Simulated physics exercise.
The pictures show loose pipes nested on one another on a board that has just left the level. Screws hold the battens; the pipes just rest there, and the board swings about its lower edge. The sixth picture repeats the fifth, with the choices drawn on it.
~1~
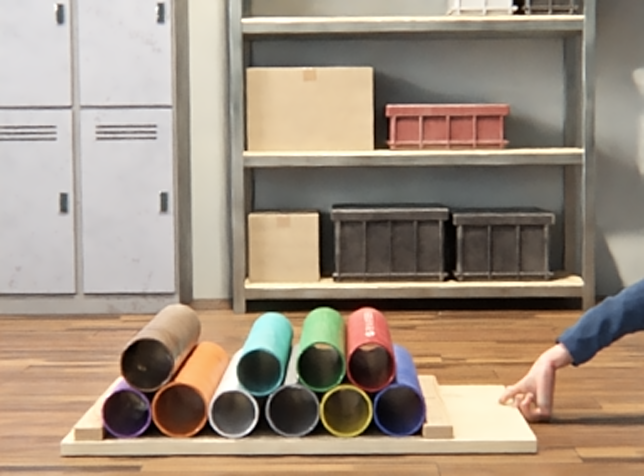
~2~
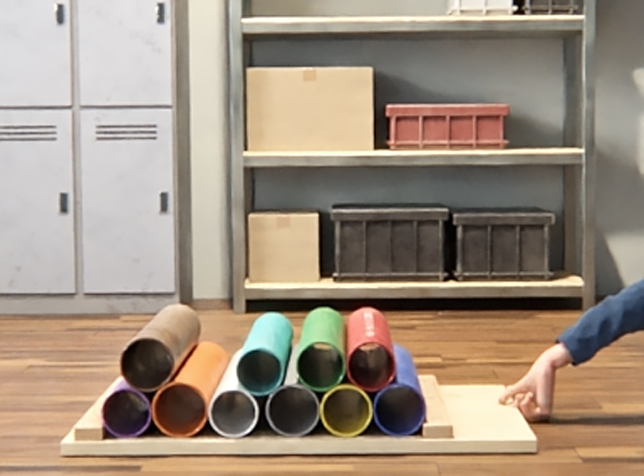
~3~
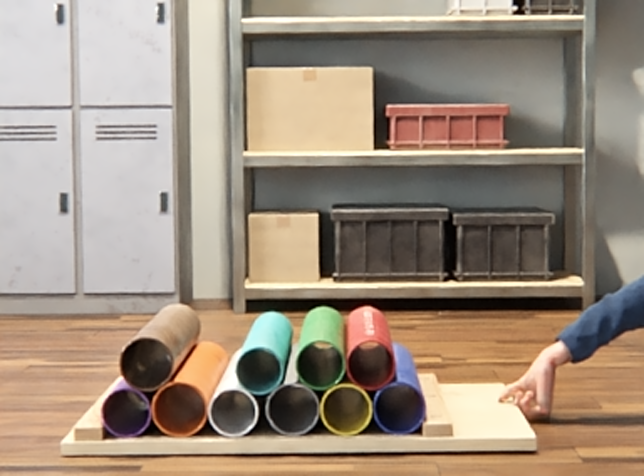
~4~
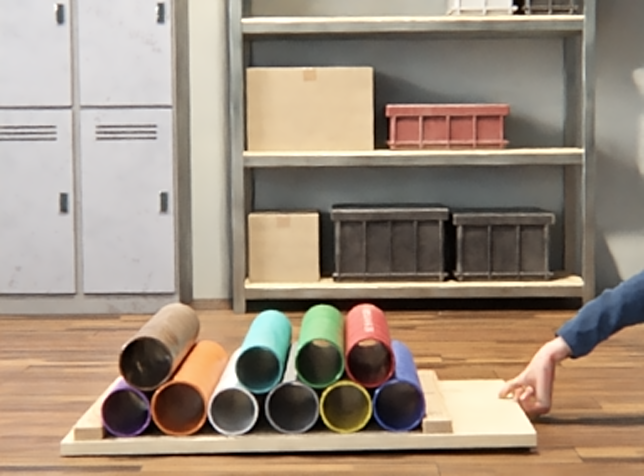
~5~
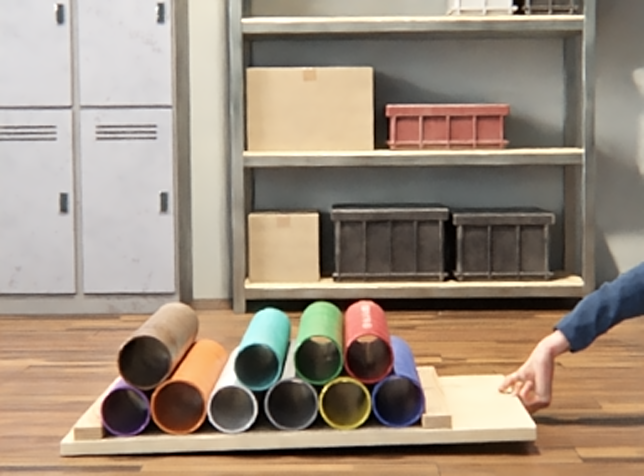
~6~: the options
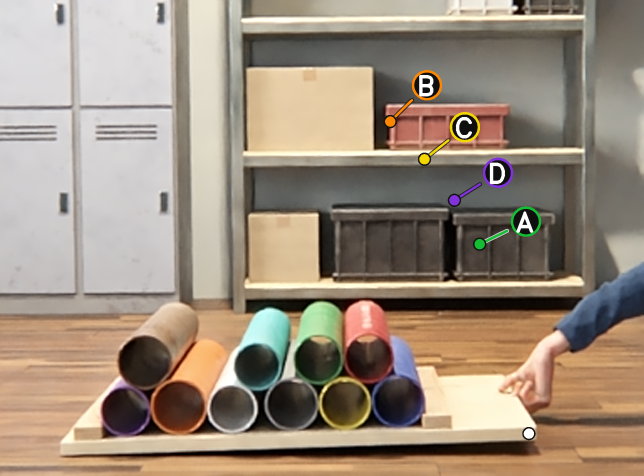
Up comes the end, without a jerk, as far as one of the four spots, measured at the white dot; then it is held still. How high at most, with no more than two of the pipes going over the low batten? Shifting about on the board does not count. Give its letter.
The last mark within the limit is A.
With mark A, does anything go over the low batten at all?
Yes, at A.
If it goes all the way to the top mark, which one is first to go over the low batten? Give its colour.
The brown one.
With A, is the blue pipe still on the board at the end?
The blue pipe: Yes.
On the marked copy, A at (479, 244); B at (390, 122); C at (425, 159); D at (455, 200); the white dot at (529, 434).
Following A. Soon after the start, board at 16°.
Later, board at 26°.
In the end, board at 26°, one over the low batten (brown).
As for the rest, B ten over the low batten; C ten over the low batten; D ten over the low batten.
